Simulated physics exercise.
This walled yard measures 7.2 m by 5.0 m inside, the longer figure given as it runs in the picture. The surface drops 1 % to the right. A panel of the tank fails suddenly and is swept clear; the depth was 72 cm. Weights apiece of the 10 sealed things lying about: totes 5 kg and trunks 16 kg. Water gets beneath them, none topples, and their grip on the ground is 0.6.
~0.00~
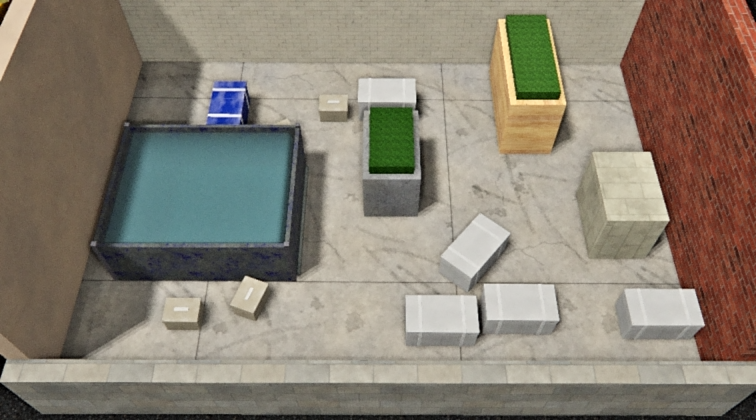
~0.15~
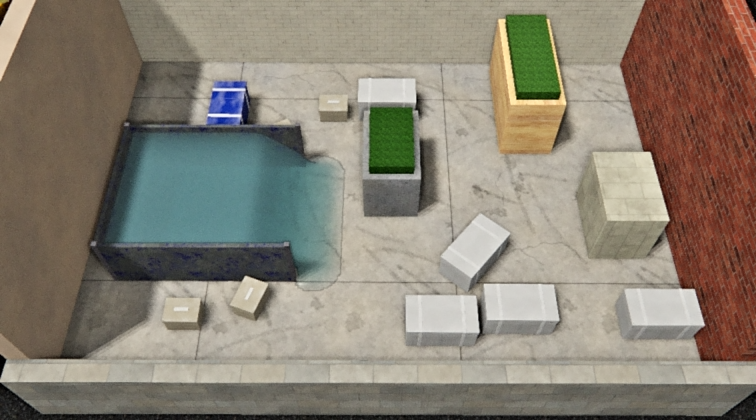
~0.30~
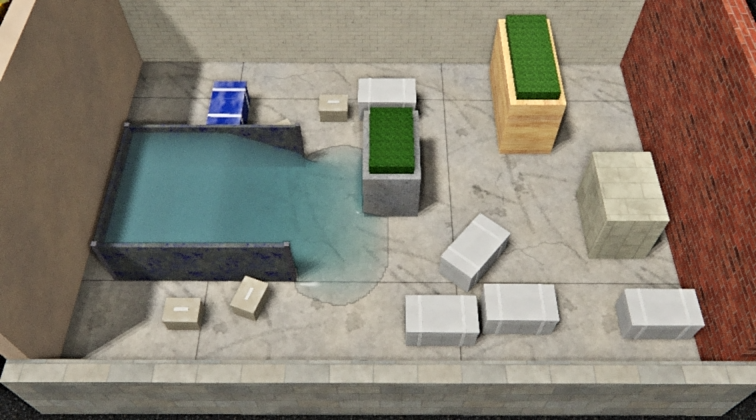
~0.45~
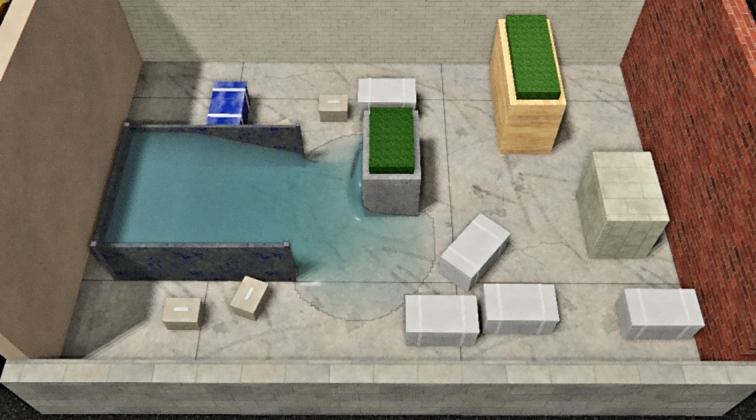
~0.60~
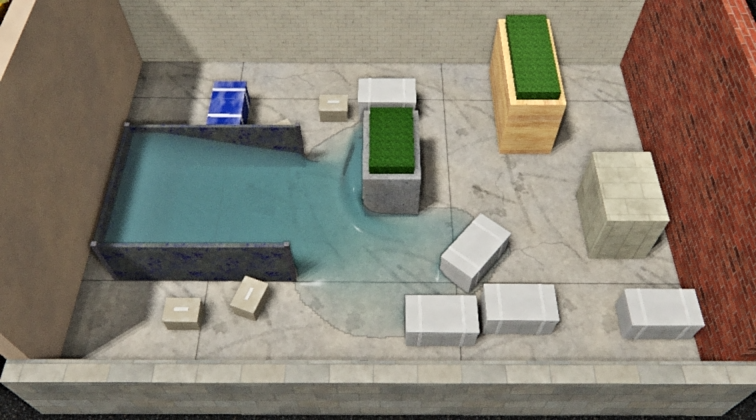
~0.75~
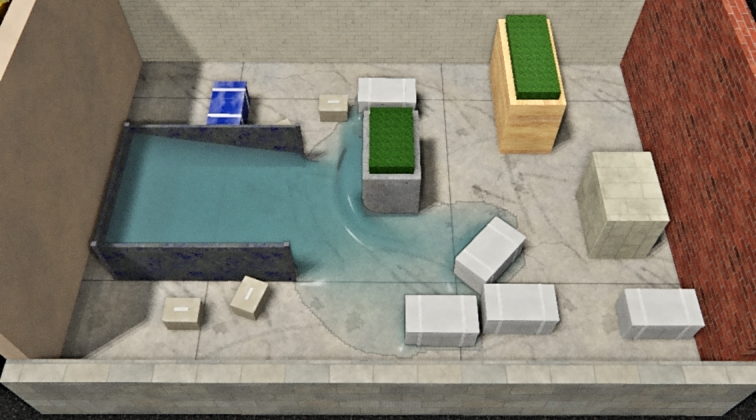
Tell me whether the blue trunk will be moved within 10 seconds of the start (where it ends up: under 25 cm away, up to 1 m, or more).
The blue trunk is nudged along.
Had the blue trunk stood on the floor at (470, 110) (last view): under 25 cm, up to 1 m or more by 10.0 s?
It travels far.
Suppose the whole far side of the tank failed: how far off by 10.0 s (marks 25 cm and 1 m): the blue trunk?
In that case the blue trunk ends far away.
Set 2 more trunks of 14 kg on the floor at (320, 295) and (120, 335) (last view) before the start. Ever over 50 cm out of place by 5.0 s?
In that order: Over, short of it.
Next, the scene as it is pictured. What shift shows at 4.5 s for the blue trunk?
Roughly 0 cm by then.
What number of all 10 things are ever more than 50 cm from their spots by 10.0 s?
I count 9.
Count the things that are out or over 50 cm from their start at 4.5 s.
I count 4.
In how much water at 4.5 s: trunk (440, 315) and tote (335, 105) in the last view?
Roughly 15 and 5 cm.
After 2.0 s the blue trunk is near (226, 102), 0.0 m from its start, aground; 3 afloat.
After 4.5 s the blue trunk is near (226, 102), 0.0 m from its start, aground; 5 afloat.
After 7.0 s the blue trunk is near (250, 102), 0.3 m from its start, afloat; 7 afloat.
After 10.0 s the blue trunk is near (255, 103), 0.4 m from its start, afloat; 10 afloat.
